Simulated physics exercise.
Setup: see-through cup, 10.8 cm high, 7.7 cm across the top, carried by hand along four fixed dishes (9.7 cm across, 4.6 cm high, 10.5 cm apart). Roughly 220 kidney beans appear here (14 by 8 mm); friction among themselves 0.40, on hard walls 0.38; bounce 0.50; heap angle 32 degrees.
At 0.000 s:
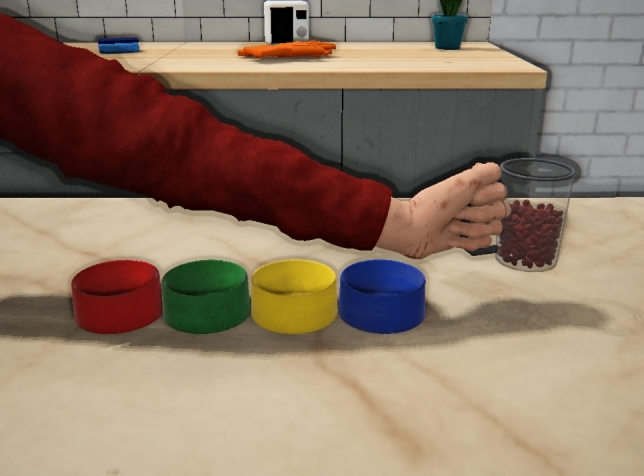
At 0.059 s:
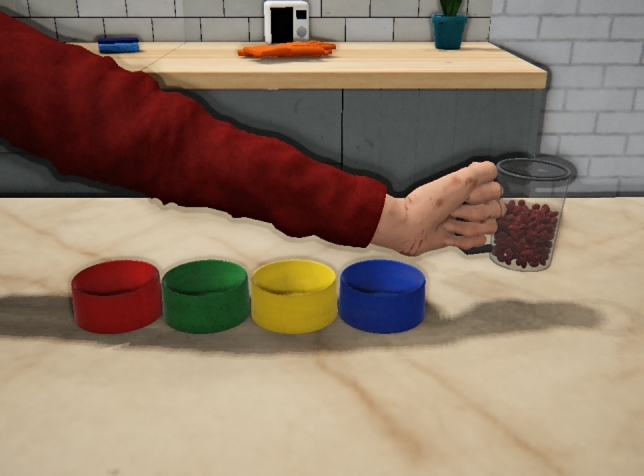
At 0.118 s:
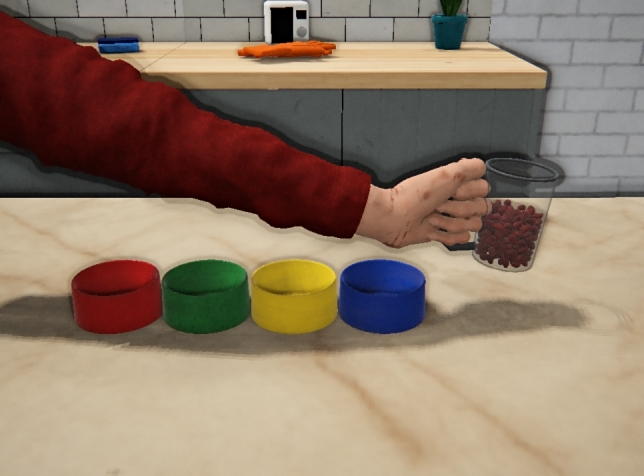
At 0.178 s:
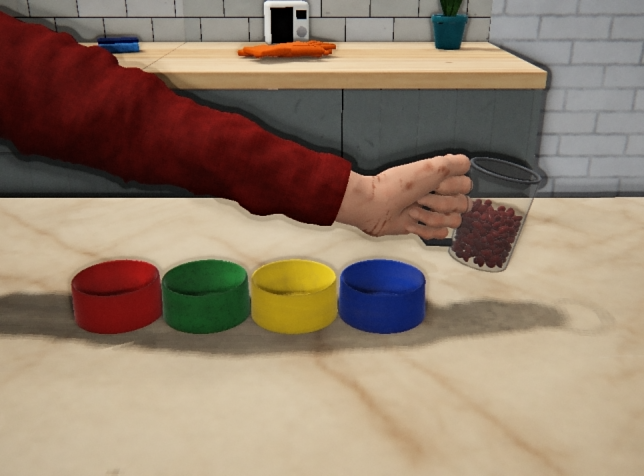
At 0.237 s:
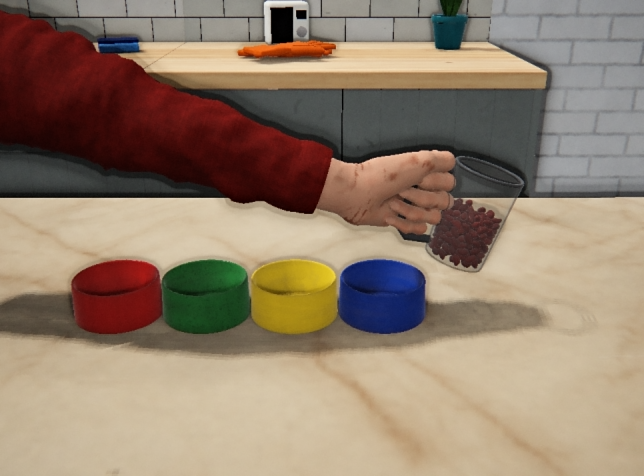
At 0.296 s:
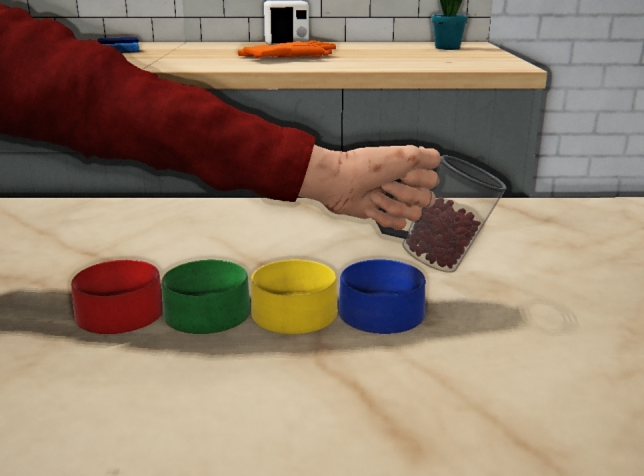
In a kitchen, a hand in a red sleeve moved a clear cup of dark red beans leftward above a pale counter, tilting it rightward as it neared four colored dishes in a row.
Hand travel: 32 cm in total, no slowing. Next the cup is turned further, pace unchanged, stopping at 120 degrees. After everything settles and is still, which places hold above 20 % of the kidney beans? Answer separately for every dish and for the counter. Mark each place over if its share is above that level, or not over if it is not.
Red dish: Not over, blue dish: Not over, green dish: Not over, yellow dish: Over, counter: Not over.
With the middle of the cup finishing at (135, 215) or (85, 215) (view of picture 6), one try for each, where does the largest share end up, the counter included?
The largest share ends at green first and at red second.
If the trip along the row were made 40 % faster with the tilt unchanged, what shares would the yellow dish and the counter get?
Yellow: 100; counter: 0.
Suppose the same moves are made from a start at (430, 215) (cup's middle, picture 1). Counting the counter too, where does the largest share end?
I'd say green collects the most.
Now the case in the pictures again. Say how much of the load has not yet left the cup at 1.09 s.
100 %.
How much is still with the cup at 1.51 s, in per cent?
Some 20 %.
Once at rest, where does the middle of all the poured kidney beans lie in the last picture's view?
Close to pixel (300, 294).
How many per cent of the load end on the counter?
Estimate: Around 0 %.
Then, at 0.77 s, tilt 69 degrees; cup holds 100 %.
After 1.09 s, tilt 100 degrees; cup holds 100 %.
After 1.51 s, tilt 120 degrees; cup holds 20 %, yellow 80 %.
At rest (2.1 s), red 0 %, blue 0 %, green 0 %, yellow 100 %, counter 0 %.
